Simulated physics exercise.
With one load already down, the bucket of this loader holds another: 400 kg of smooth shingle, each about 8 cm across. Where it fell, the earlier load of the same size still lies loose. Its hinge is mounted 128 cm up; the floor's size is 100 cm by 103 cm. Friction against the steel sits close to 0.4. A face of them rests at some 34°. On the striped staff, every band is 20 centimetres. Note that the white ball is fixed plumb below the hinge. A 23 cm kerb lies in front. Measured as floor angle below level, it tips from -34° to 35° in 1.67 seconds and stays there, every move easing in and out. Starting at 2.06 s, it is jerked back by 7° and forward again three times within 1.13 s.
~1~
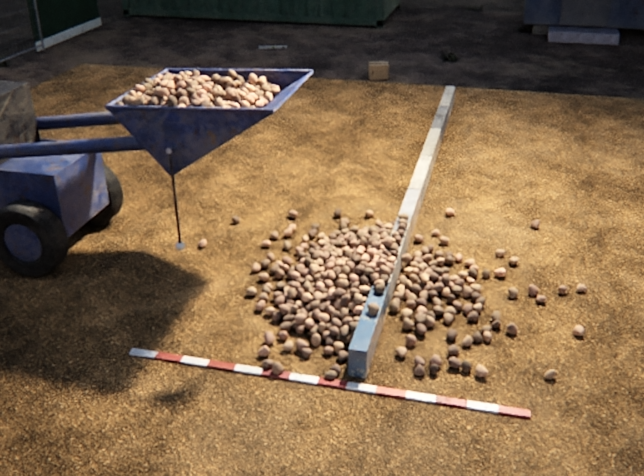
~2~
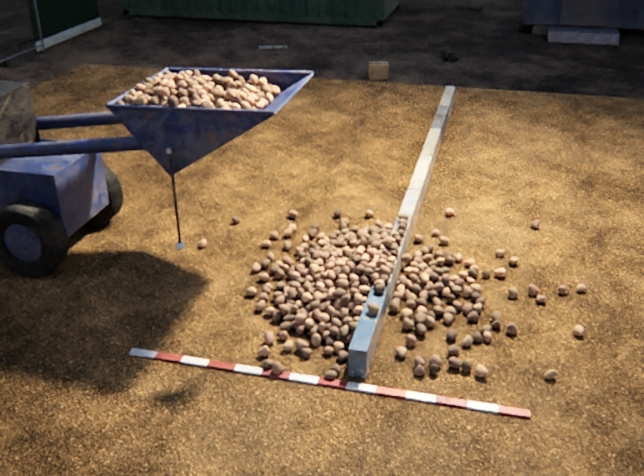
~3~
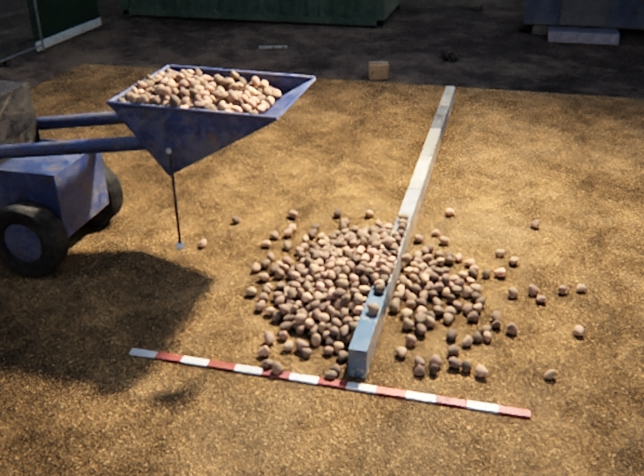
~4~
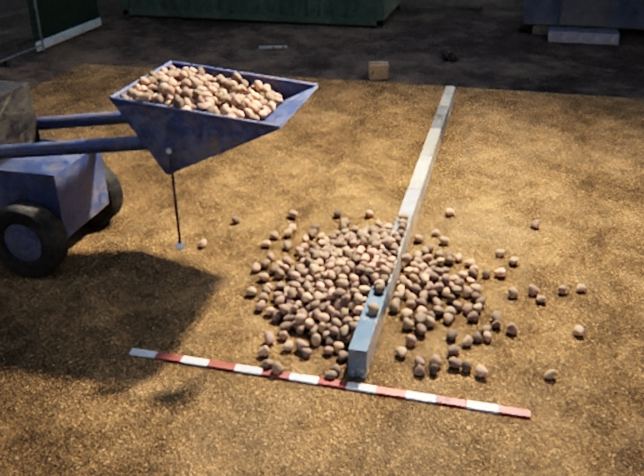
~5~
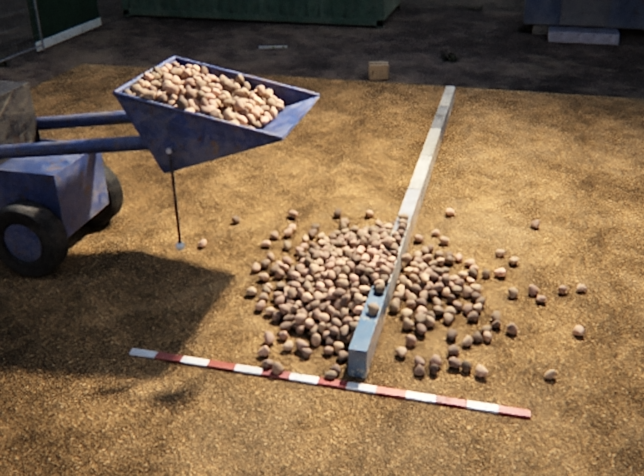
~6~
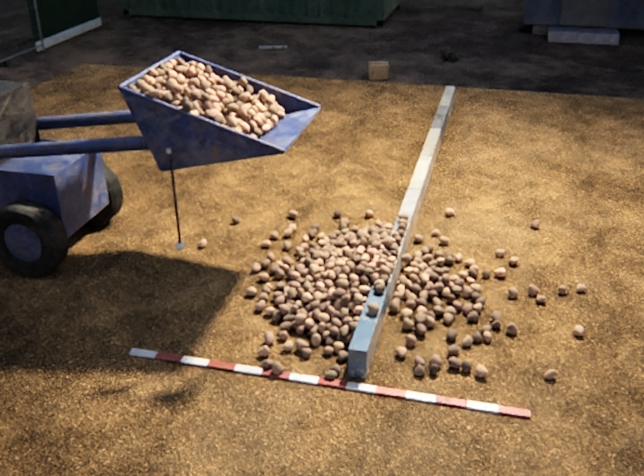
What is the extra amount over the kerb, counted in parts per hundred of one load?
Close to 3 parts in a hundred.
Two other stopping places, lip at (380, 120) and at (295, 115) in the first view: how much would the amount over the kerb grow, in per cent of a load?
I'd say close to 95 per cent for one and close to 15 per cent for the other, in that order.
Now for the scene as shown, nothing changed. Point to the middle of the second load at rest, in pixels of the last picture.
They settle centred around (324, 260).
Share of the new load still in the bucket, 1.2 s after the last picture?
About 45 percent.
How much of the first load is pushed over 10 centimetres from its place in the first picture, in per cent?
Close to 10 in a hundred of them.
Then, 0.6 s after the last picture the floor is at 24°; in per cent of one load, 99 in the bucket, 81 on this side of the kerb, 20 over the kerb; the foremost stones are at (550, 300).
Then, 1.2 s after the last picture the floor is at 35°; in per cent of one load, 43 in the bucket, 137 on this side of the kerb, 20 over the kerb; the foremost stones are at (549, 299).
Then, 3.0 s after the last picture the floor is at 35°; in per cent of one load, 0 in the bucket, 177 on this side of the kerb, 23 over the kerb; the foremost stones are at (549, 295).
Then, 5.7 s after the last picture the floor is at 35°; in per cent of one load, 0 in the bucket, 177 on this side of the kerb, 23 over the kerb; the foremost stones are at (549, 295). Net gain over the kerb, 3.
